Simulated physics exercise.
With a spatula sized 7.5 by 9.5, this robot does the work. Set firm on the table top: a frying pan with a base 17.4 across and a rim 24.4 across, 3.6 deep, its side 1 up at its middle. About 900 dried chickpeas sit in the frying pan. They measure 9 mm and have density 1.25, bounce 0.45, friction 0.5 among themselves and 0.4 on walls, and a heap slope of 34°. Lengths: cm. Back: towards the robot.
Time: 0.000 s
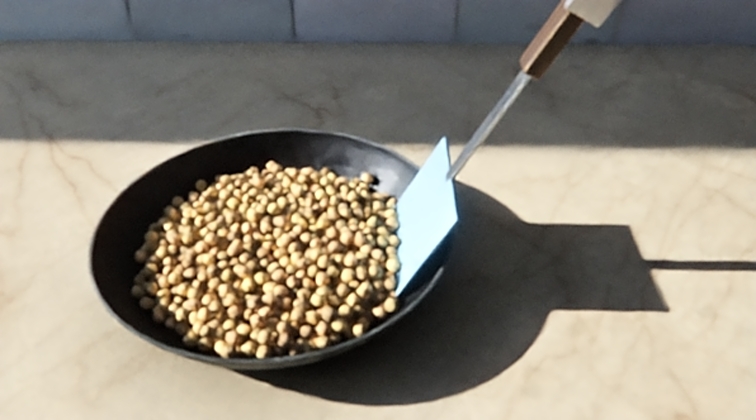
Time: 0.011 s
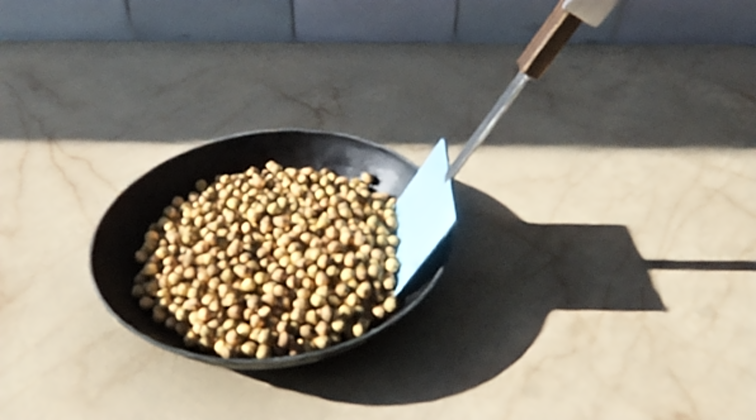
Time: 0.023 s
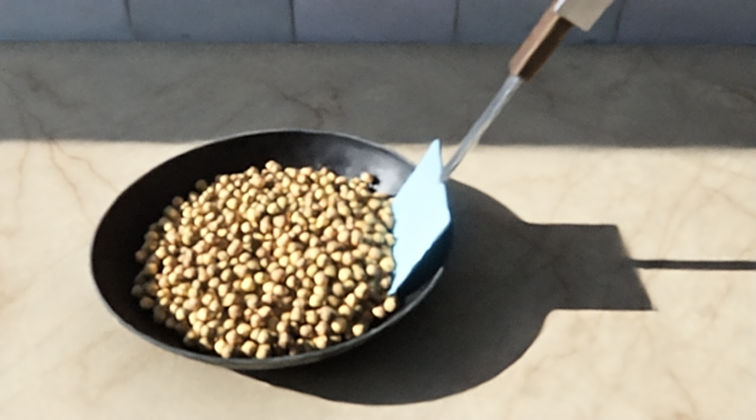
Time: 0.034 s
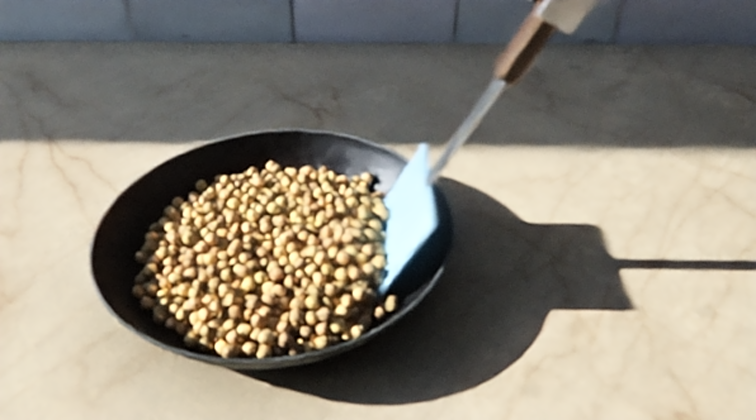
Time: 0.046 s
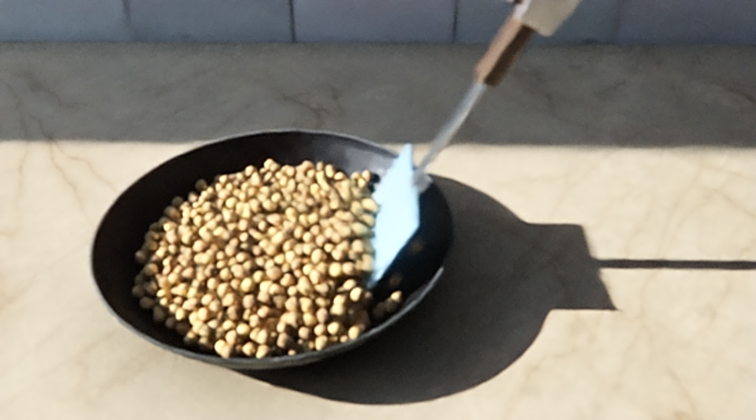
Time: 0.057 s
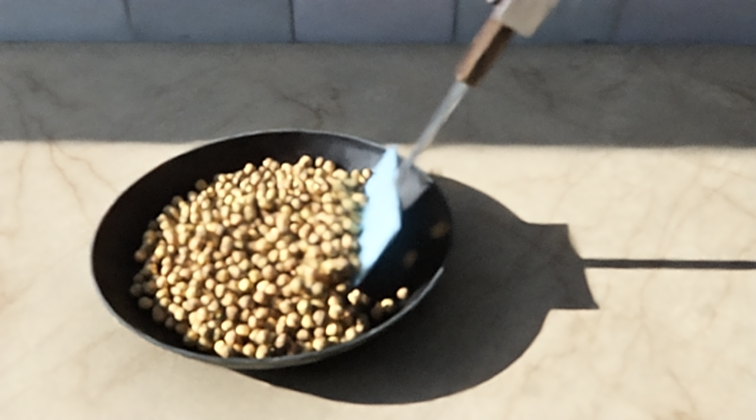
In the video, a light blue spatula with a brown-and-metal handle rests against the right side of a dark frying pan full of dried chickpeas, then moves left, pushing into the heap as a few chickpeas scatter behind it.
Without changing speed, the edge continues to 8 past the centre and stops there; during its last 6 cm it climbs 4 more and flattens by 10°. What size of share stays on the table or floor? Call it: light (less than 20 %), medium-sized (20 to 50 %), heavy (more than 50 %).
It comes out medium-sized.
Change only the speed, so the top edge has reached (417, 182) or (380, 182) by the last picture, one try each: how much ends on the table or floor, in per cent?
About 15 and 30 percent.
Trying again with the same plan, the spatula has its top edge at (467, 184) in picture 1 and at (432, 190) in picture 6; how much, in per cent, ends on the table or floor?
Near 15 in a hundred.
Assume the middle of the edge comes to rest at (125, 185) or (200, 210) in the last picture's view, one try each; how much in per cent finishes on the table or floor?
Roughly 35 and 15 per cent.
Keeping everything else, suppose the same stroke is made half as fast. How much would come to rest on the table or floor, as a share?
10 per cent, about.
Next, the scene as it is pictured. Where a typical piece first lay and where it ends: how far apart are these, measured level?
About 4 centimetres.
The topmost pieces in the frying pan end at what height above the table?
4.5 cm.
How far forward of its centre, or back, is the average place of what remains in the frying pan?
The kept load is shifted forward by about 4.0 cm.
After 0.10 s, sloping 62°, highest piece 15 above the table; 897 in the frying pan, 3 on the blade or in flight.
After 0.15 s, sloping 59°, highest piece 23 above the table; 897 in the frying pan, 3 on the blade or in flight.
After 0.37 s, sloping 52°, highest piece 35 above the table; 664 in the frying pan, 228 on the table or floor, 8 on the blade or in flight.
After 1.42 s, sloping 52°, highest piece 4 above the table; 664 in the frying pan, 236 on the table or floor.
At rest, 664 in the frying pan, 236 on the table or floor. That is 26 % on the table or floor.
